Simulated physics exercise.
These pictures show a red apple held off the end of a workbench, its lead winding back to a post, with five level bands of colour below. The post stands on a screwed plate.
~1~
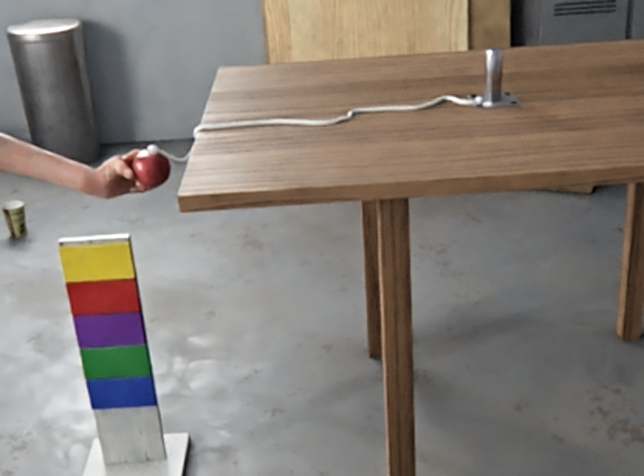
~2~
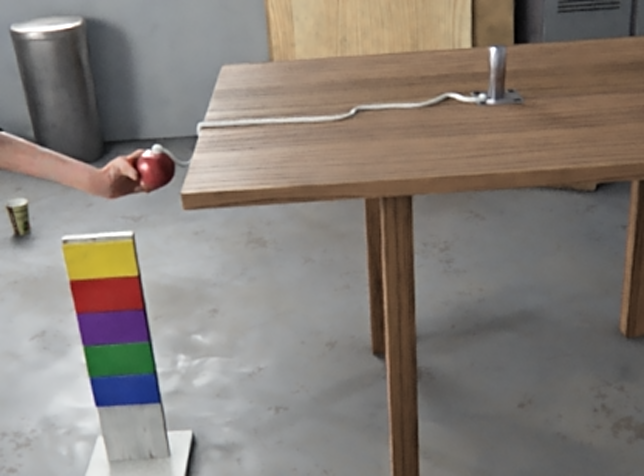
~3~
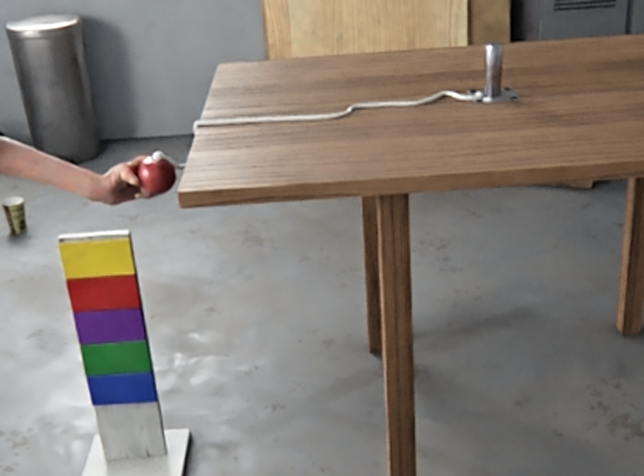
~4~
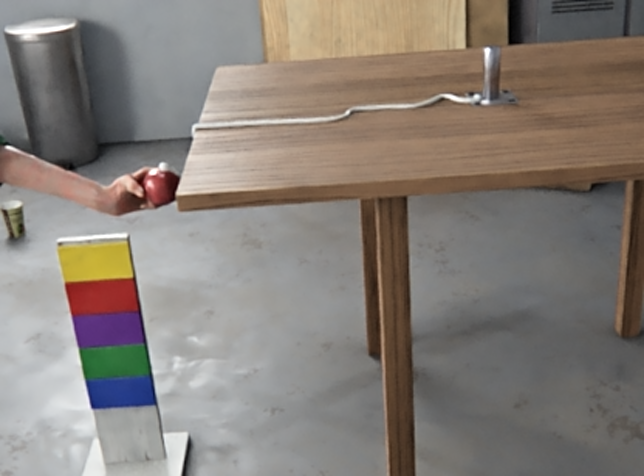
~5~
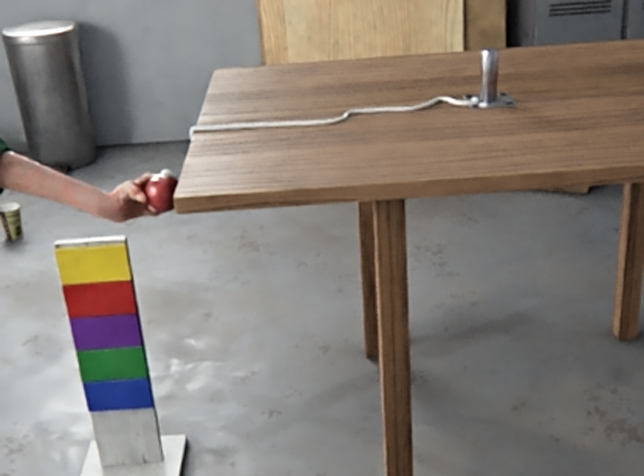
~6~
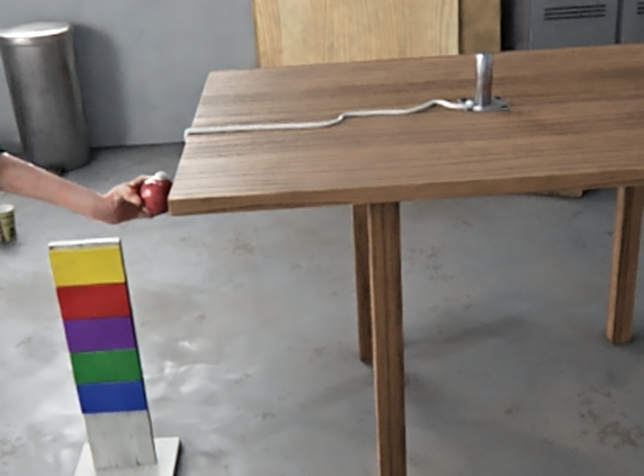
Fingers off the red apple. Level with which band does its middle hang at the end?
Its middle rests at the yellow band.
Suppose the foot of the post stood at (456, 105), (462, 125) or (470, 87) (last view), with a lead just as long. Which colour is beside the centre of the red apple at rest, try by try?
One after the other, red; red; yellow.
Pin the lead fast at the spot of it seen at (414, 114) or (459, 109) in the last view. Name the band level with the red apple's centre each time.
Taking them in turn: Yellow; yellow.
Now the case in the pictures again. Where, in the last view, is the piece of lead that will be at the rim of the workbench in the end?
Near (224, 130).
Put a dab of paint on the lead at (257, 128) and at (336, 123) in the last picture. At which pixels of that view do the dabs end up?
At (220, 130), then (299, 122).
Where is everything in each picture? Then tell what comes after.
Red apple (152, 169); yellow (97, 264); red (103, 298); purple (109, 331); green (115, 363); blue (121, 394), in the first frame.
Red apple (156, 169); lead through (457, 96) (399, 106) (349, 116) (276, 122) (204, 129), in the second frame.
Red apple (157, 176), in the third frame.
Red apple (162, 187); lead through (451, 97) (394, 107) (343, 117) (271, 123) (199, 131), in the fourth frame.
Red apple (165, 193), in the fifth frame.
Red apple (159, 195); lead through (444, 103) (386, 113) (336, 123) (263, 128) (191, 135), in the sixth frame.
Soon after, apple near (174, 261); level with yellow.
After that, apple near (230, 254); level with yellow.
And then, apple near (202, 261); level with yellow.
In the end, apple near (206, 260); level with yellow. The yellow one.
